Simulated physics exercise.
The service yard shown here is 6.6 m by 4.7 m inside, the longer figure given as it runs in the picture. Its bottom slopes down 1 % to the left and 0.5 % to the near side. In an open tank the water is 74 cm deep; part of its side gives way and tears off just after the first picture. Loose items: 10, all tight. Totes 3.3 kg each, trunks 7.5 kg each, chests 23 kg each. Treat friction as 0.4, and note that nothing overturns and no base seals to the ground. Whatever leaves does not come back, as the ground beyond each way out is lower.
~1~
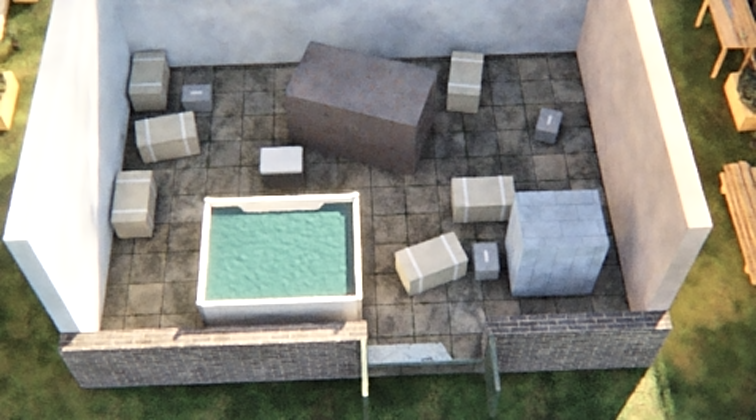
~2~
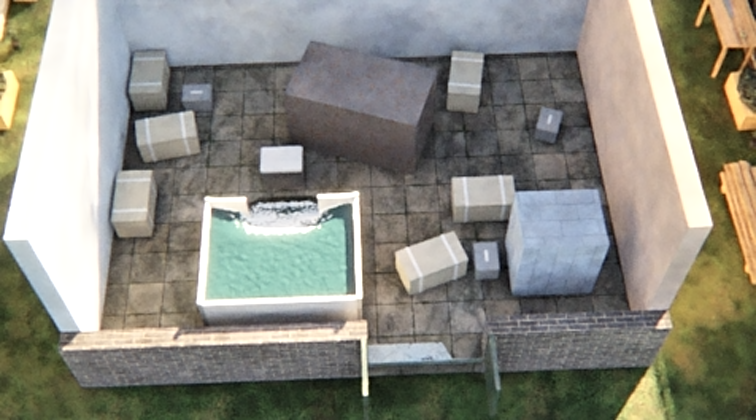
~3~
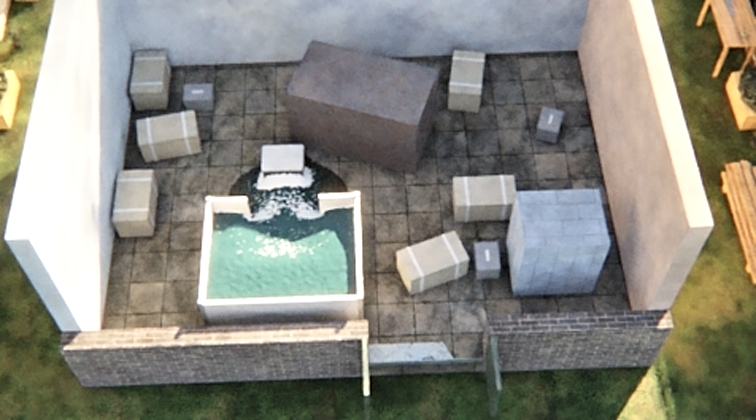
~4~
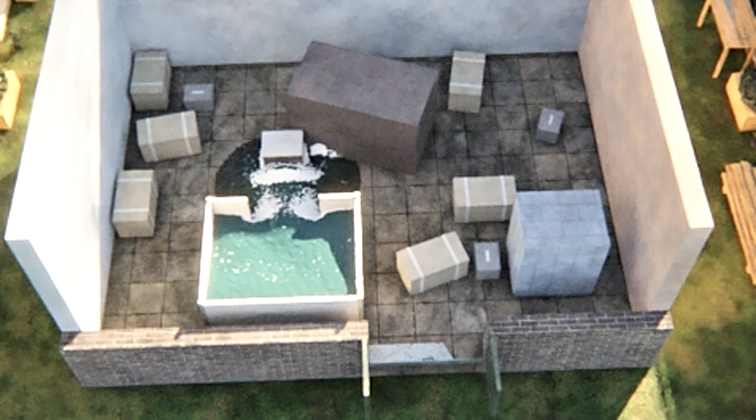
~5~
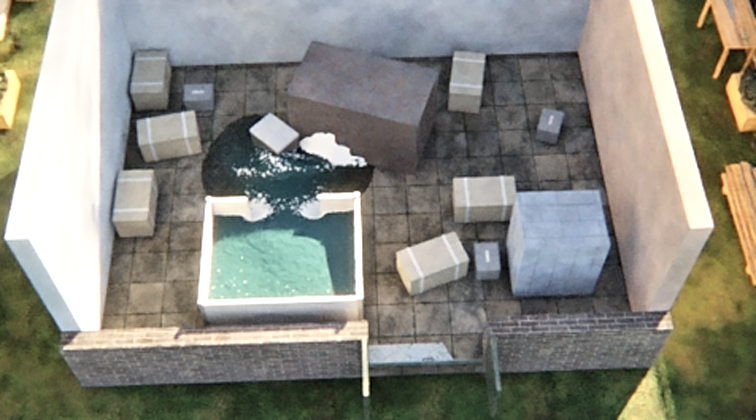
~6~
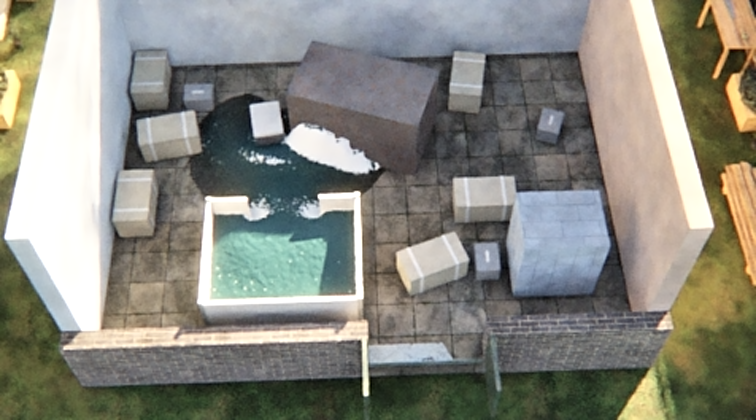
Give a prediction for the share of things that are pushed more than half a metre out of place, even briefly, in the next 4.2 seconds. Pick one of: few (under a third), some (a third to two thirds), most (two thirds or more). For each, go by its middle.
Most.
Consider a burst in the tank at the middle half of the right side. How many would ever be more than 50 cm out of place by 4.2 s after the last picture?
Then it comes to 5.
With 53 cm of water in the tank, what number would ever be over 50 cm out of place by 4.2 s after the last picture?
Then 8 of them.
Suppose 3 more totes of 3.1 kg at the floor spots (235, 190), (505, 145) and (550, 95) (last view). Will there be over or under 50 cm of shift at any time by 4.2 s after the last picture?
Order as given: Goes farther, stays inside it, stays inside it.
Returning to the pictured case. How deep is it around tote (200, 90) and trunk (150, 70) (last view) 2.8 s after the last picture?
Depths: Near 20 cm, then near 18 cm.
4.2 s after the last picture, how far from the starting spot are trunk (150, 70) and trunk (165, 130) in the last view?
Object 1: 250 cm. Object 2: 200 cm.
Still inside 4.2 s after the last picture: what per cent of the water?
Around 98 % of the water.
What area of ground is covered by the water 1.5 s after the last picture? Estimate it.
Around 16 m2 of it.
Then, 0.4 s after the last picture 1 of 10 are over 50 cm from their spots; 0 afloat.
Then, 1.5 s after the last picture 2 of 10 are over 50 cm from their spots; 4 afloat.
Then, 2.8 s after the last picture 8 of 10 are over 50 cm from their spots; 7 afloat.
Then, 4.2 s after the last picture 9 of 10 are over 50 cm from their spots, and 9 have been at some point; 5 afloat.
